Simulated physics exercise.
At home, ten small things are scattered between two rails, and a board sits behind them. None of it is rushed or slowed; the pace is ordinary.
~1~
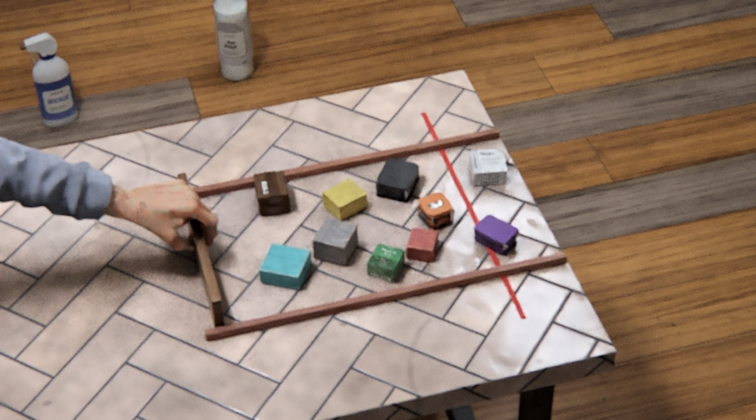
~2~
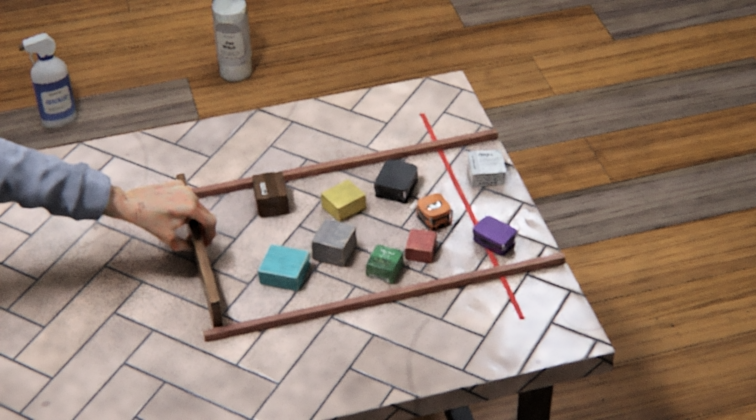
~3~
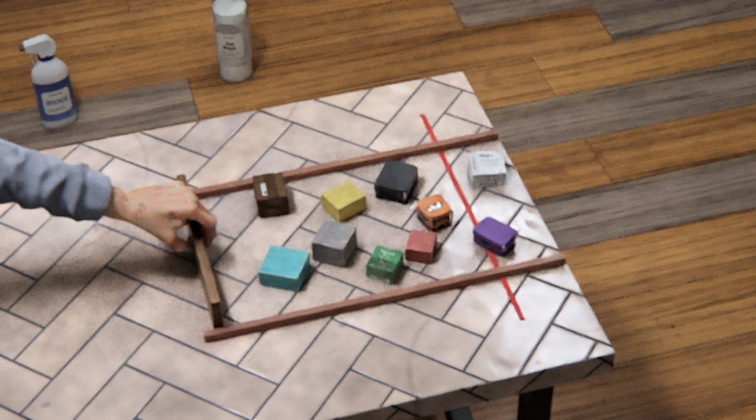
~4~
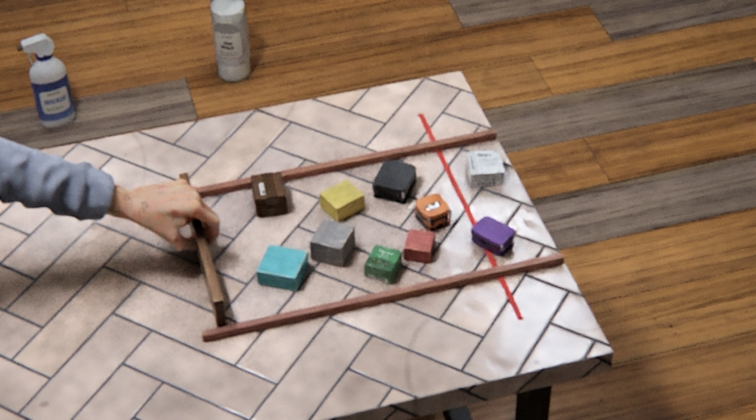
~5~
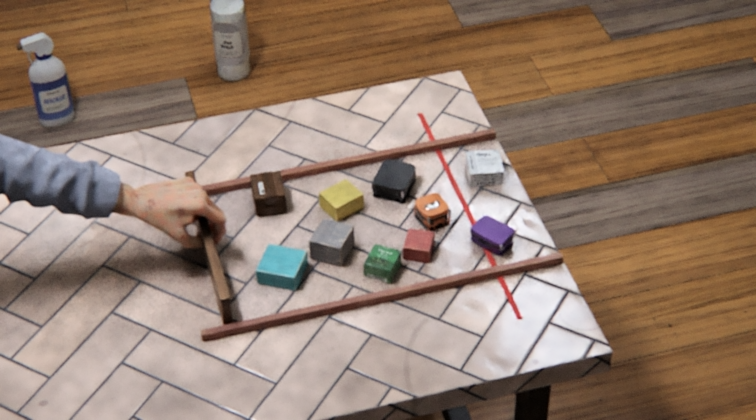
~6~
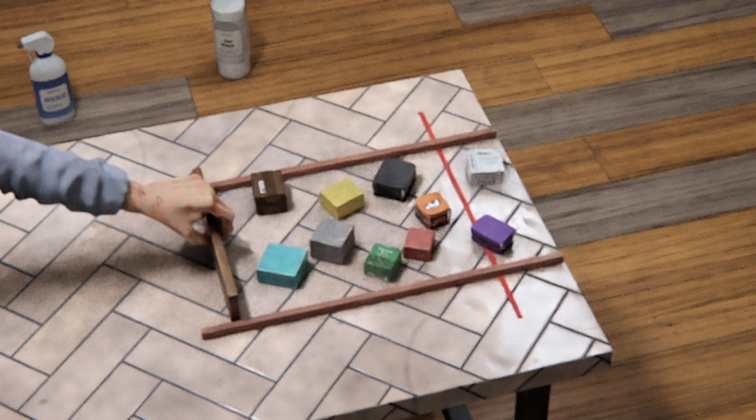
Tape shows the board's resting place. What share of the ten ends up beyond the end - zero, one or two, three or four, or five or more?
From what happens, the ones that come off the end make one or two in total.
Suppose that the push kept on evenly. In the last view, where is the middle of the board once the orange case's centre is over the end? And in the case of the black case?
The orange case gives roughly (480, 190), the black case roughly (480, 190).
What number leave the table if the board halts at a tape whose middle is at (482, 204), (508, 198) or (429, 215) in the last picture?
Those tries give 3, 5 and 0.
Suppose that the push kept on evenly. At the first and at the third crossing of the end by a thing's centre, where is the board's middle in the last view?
(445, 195), then (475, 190).
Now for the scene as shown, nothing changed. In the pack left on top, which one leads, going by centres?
That would be the purple case.
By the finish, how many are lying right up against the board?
Count recorded: 5.
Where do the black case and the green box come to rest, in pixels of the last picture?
The black case at (493, 151), the green box at (507, 251).
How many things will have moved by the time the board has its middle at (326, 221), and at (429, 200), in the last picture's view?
First 4, then 10.
Soon after, none off yet; white box at rest near (485, 166); purple case at rest near (493, 235); orange case at rest near (432, 211).
Then, none off yet; white box moved a little near (500, 164); purple case moved about its own width near (528, 234); orange case moved well along near (481, 200).
At rest, the number that fall off is one or two; fallen, white box.
